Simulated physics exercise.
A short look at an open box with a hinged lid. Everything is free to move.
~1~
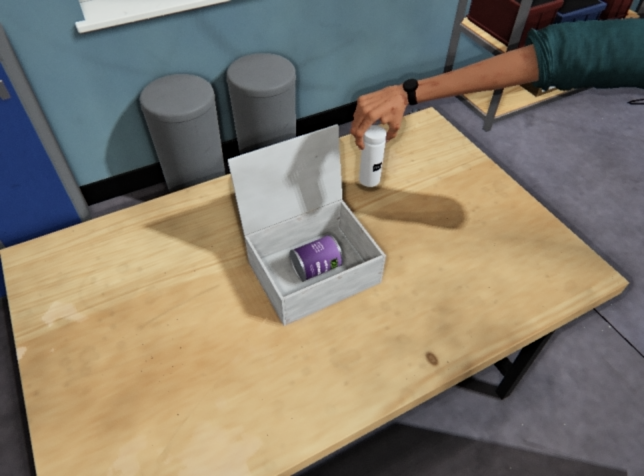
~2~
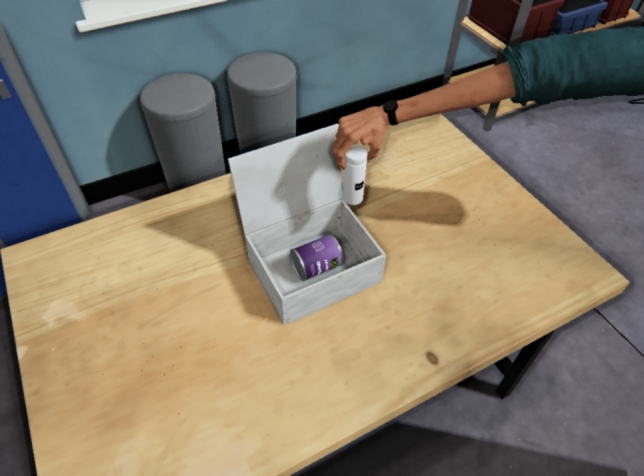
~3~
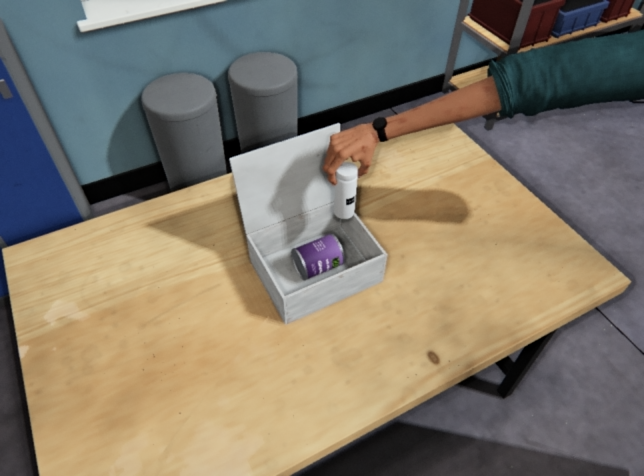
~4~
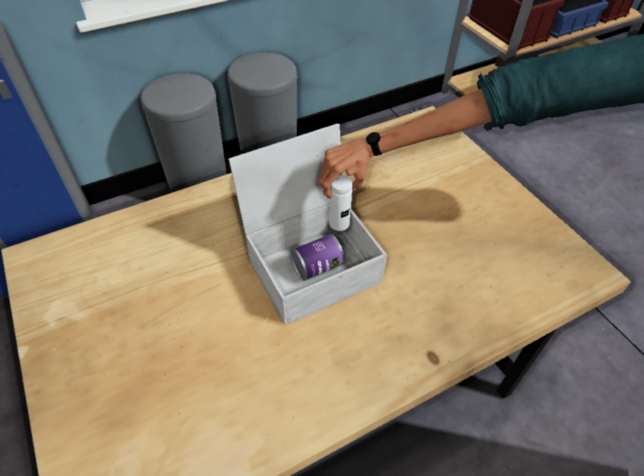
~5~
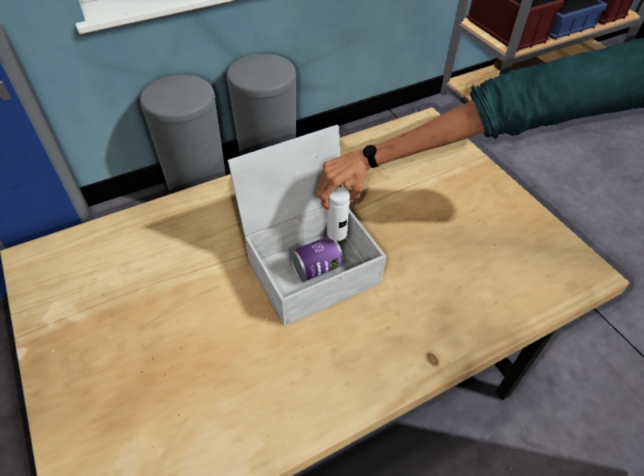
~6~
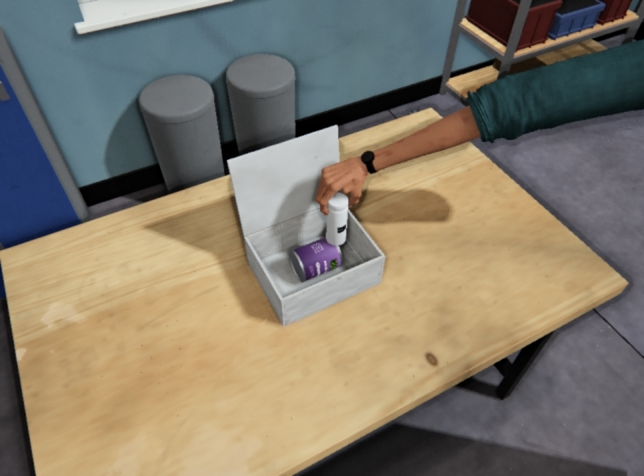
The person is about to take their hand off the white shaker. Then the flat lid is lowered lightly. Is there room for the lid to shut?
It closes.
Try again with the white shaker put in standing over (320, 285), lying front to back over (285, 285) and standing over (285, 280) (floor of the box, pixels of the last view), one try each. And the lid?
In the first case it is held up; in the second case it sits on the rim; in the third case it stays ajar.
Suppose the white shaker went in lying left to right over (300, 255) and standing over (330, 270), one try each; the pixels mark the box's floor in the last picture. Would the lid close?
First, it closes; second, it will not close.
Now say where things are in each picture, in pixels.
In the first frame, on its way; white shaker (372, 157); purple tin (316, 258).
In the second frame, on its way; white shaker (354, 176); purple tin (316, 257).
In the third frame, on its way; white shaker (345, 191); purple tin (318, 257).
In the fourth frame, on its way; white shaker (340, 204); purple tin (317, 257).
In the fifth frame, on its way; white shaker (338, 214); purple tin (316, 258).
In the sixth frame, in place under the hand; white shaker (337, 220); purple tin (316, 259).
Then, 0.80 s past the last view, lid starting down; white shaker rocked 59° from its first pose near (338, 210).
Then, 1.30 s past the last view, lid 78° above the rim; white shaker rocked 39° from its first pose near (314, 230).
Then, 1.70 s past the last view, lid 51° above the rim; white shaker on its side near (297, 249).
Then, 2.10 s past the last view, lid 15° above the rim; white shaker on its side near (299, 250).
Finally, lid shut; down or leaning hard in the box, white shaker; purple tin still in place. Final places as the last picture's camera would see them, white shaker near (299, 251).
